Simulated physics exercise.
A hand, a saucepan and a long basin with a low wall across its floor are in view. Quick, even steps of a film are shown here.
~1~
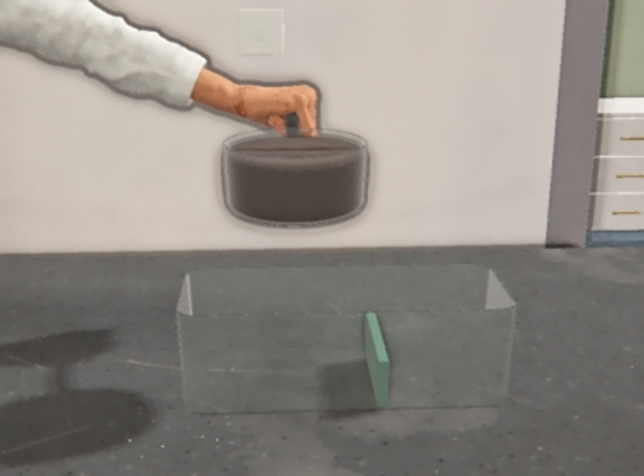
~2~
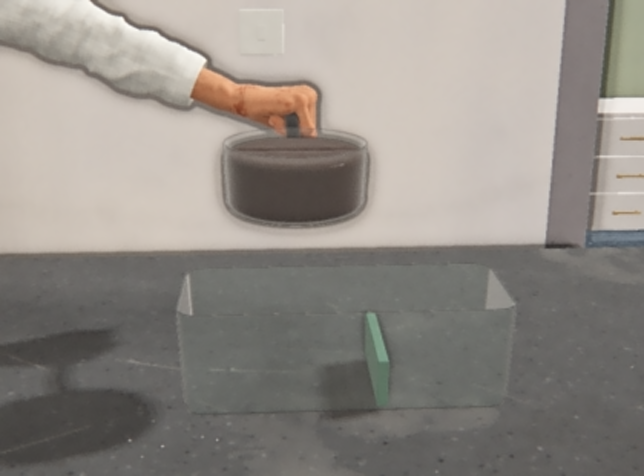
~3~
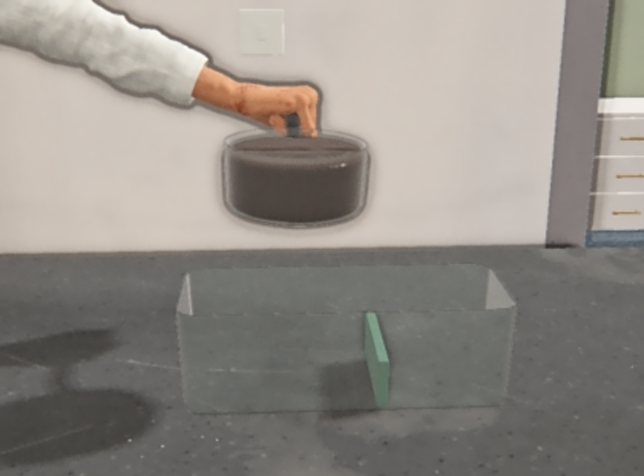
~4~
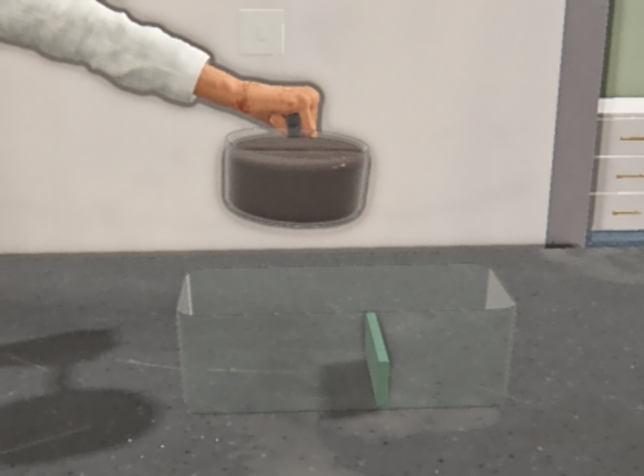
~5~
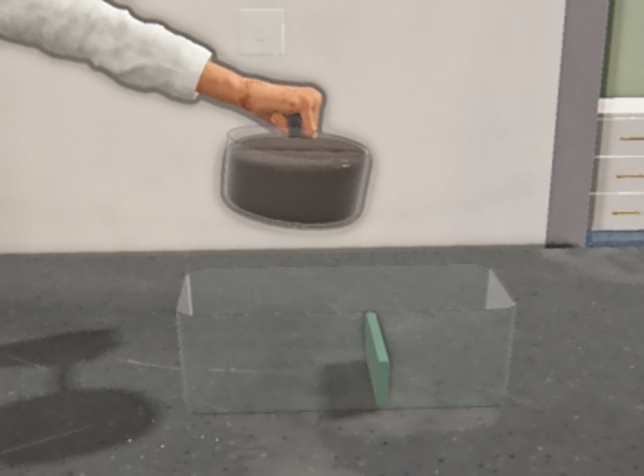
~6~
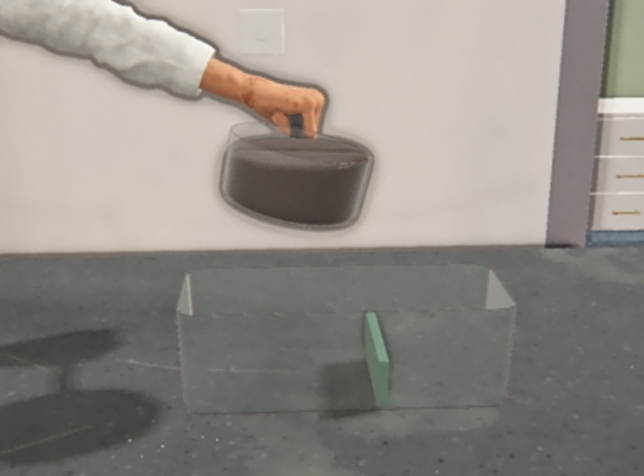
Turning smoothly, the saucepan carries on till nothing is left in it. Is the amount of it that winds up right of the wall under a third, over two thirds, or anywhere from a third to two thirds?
I expect what gathers right of the wall to rise past two thirds.
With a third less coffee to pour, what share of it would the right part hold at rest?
About 85 percent.
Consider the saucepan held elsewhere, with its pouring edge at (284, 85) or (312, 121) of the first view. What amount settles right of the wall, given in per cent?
About 30 % the first time, about 55 % the second.
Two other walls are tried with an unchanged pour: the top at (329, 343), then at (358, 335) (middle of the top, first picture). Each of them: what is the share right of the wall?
95 per cent first, then 95 per cent.
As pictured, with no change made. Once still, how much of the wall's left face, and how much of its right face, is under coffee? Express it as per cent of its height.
About 10 left, about 90 right.
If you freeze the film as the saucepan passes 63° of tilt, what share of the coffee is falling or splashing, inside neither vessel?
Roughly 30 %.
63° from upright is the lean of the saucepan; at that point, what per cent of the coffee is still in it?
Some 55 in a hundred has yet to spill out.
A moment on, the saucepan is tipped part way and 55 per cent is still to pour, 0 is left of the wall and 14 right of it.
Next, the saucepan is tipped on its side and 13 per cent is still to pour, 3 is left of the wall and 76 right of it.
Then the saucepan is tipped on its side and 2 per cent is still to pour, 9 is left of the wall and 86 right of it.
Later the saucepan is tipped on its side and 0 per cent is still to pour, 12 is left of the wall and 87 right of it.
In the end 13 per cent lies left of the wall, 87 right of it and 1 outside.
